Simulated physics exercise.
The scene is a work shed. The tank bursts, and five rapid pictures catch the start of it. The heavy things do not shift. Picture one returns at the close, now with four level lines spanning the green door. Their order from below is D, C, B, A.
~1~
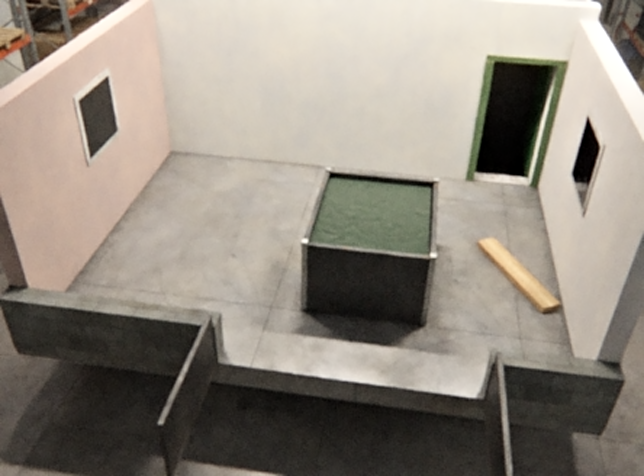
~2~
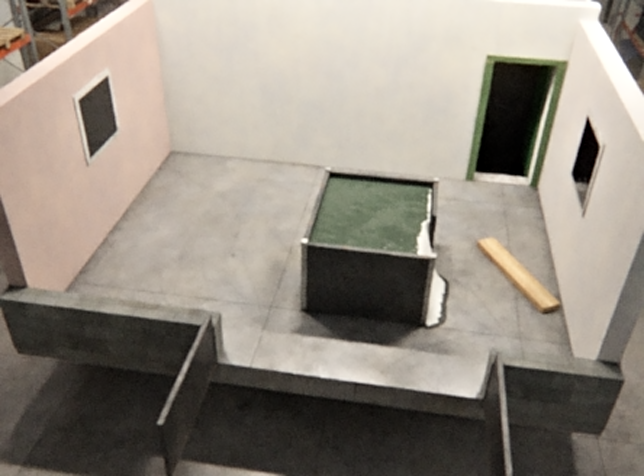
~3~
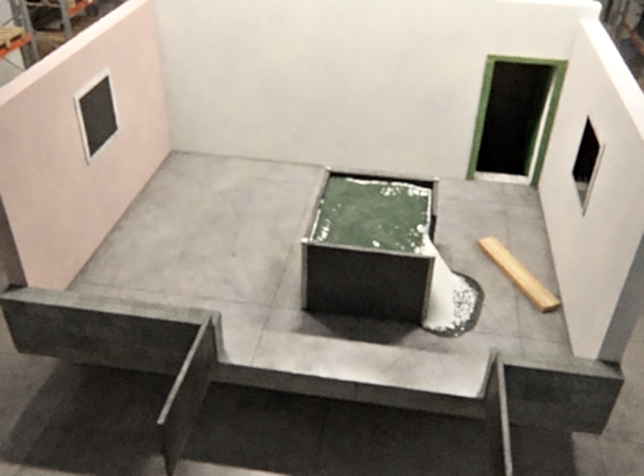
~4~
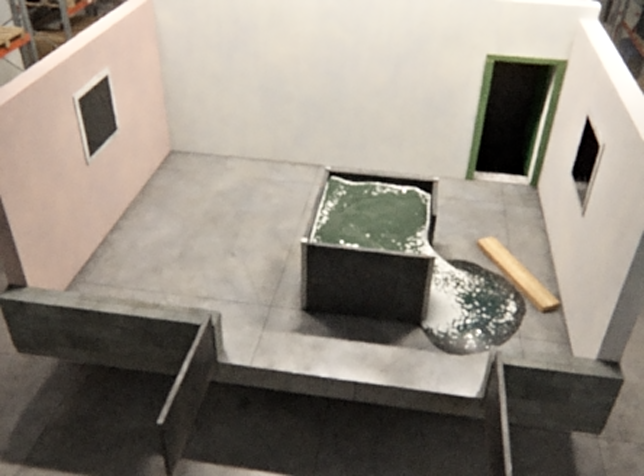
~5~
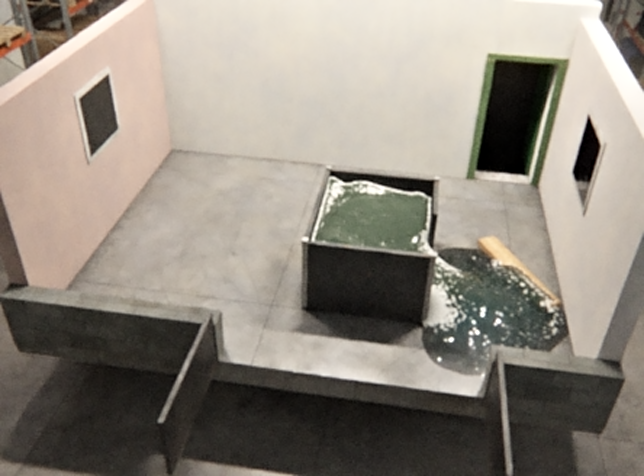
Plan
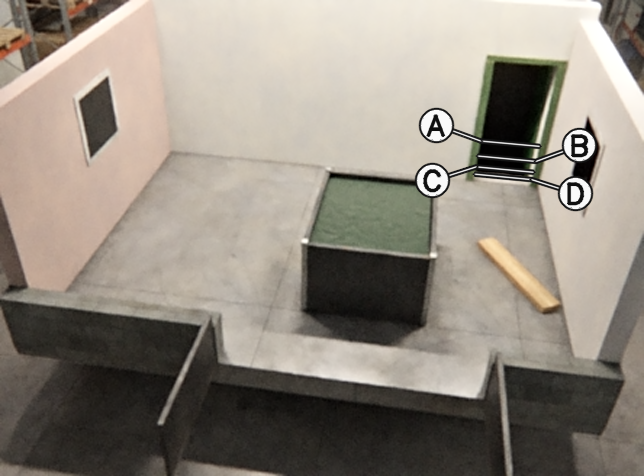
Green water pours from the right side of a dark tank in a work shed and spreads across the grey floor in a widening, foam-flecked pool that reaches the wooden plank, while the level in the tank drops slightly.
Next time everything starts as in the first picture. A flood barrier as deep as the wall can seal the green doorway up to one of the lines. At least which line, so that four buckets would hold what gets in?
I would pick mark C.
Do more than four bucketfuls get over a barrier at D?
Yes.
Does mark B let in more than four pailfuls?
No, that is safe.
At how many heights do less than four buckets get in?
Three.
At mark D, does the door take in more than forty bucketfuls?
No, less.
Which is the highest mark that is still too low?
It is D.
On the marked copy, A at (510, 143); B at (506, 158); C at (504, 169); D at (503, 176); from the bottom up D, C, B, A.
For mark A, nothing gets over.
For mark B, nothing gets over.
For mark C, a splash gets over, under a bucket.
For mark D, about 14 bucketfuls get in.
